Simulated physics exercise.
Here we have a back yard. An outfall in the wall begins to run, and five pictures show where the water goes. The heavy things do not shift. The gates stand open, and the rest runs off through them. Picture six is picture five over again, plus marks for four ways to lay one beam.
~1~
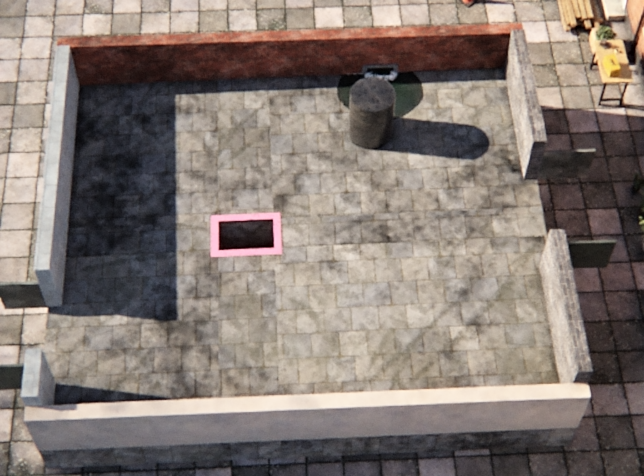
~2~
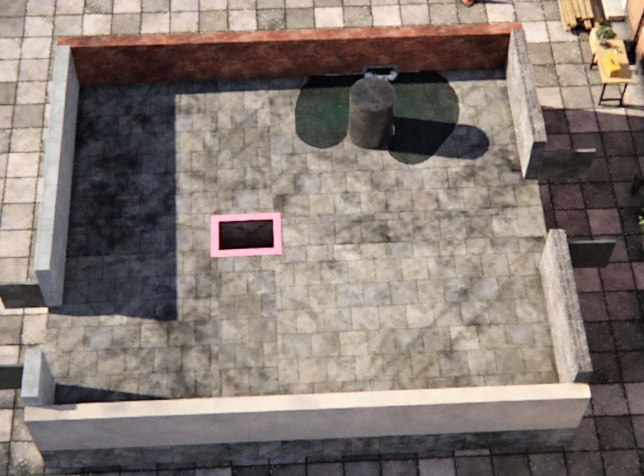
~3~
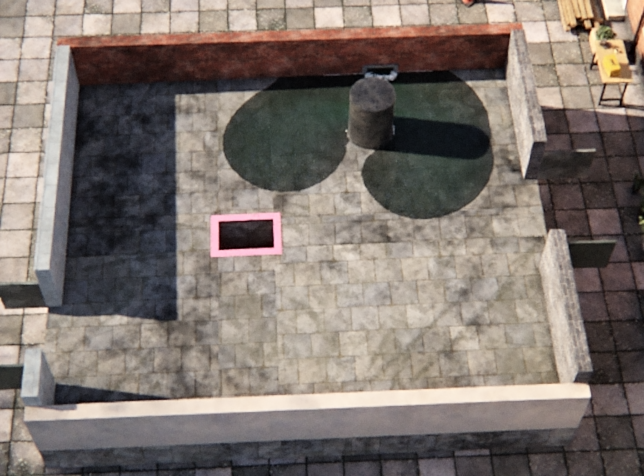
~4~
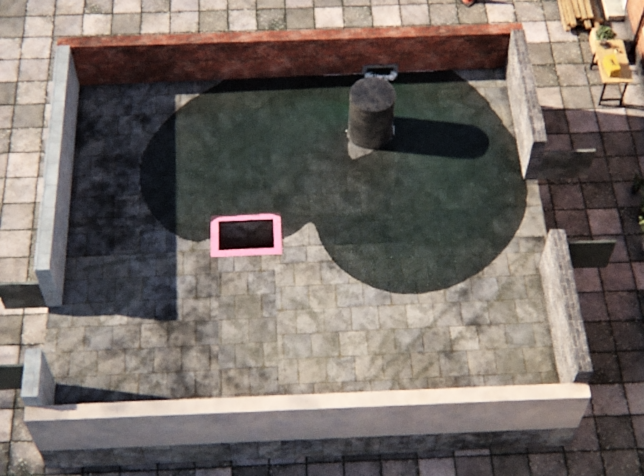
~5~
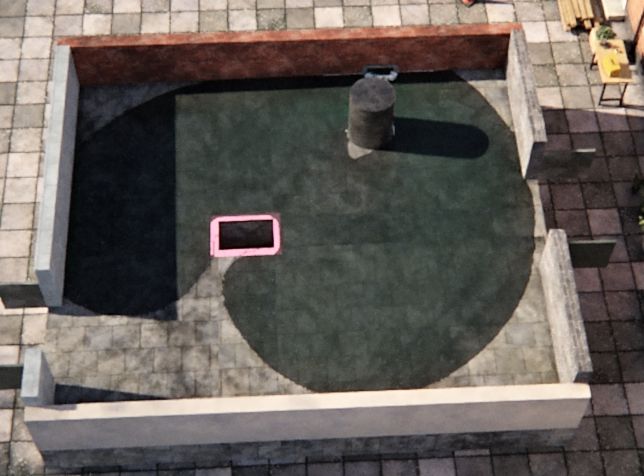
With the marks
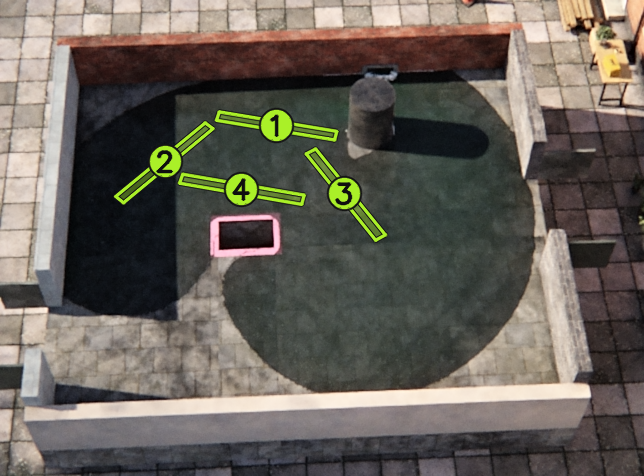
The footage shows dark green water spreading across a walled, paved yard from beside a round pillar near the red back wall, widening in two rounded lobes that merge, reach the pink-edged drain and cover most of the paving.
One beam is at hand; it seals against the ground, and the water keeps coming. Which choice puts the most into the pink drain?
2 is best.
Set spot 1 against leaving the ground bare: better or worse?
Worse.
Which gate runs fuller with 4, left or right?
The left one.
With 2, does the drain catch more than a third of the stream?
No, it does not.
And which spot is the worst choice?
4.
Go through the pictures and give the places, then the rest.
Outfall at (380, 69); pink drain at (246, 235); open gate at (59, 344); open gate at (531, 221); water covers 2 % of the ground and shows as far out as (412, 105); pink drain still dry.
Water covers 8 % of the ground and shows as far out as (309, 140); pink drain still dry.
Water covers 19 % of the ground and shows as far out as (243, 170); pink drain still dry.
Water covers 40 % of the ground and shows as far out as (177, 229); pink drain taking water.
Water covers 68 % of the ground and shows as far out as (65, 279); pink drain taking water.
On the marked copy, 1 from (217, 116) to (335, 135); 2 from (119, 199) to (209, 125); 3 from (310, 151) to (380, 237); 4 from (181, 178) to (302, 199).
If 1 is chosen, about 7 % of the stream runs into the pink drain, about 90 % out by the gates.
If 2 is chosen, about 16 % of the stream runs into the pink drain, about 82 % out by the gates.
If 3 is chosen, about 8 % of the stream runs into the pink drain, about 89 % out by the gates.
If 4 is chosen, about 3 % of the stream runs into the pink drain, about 93 % out by the gates.
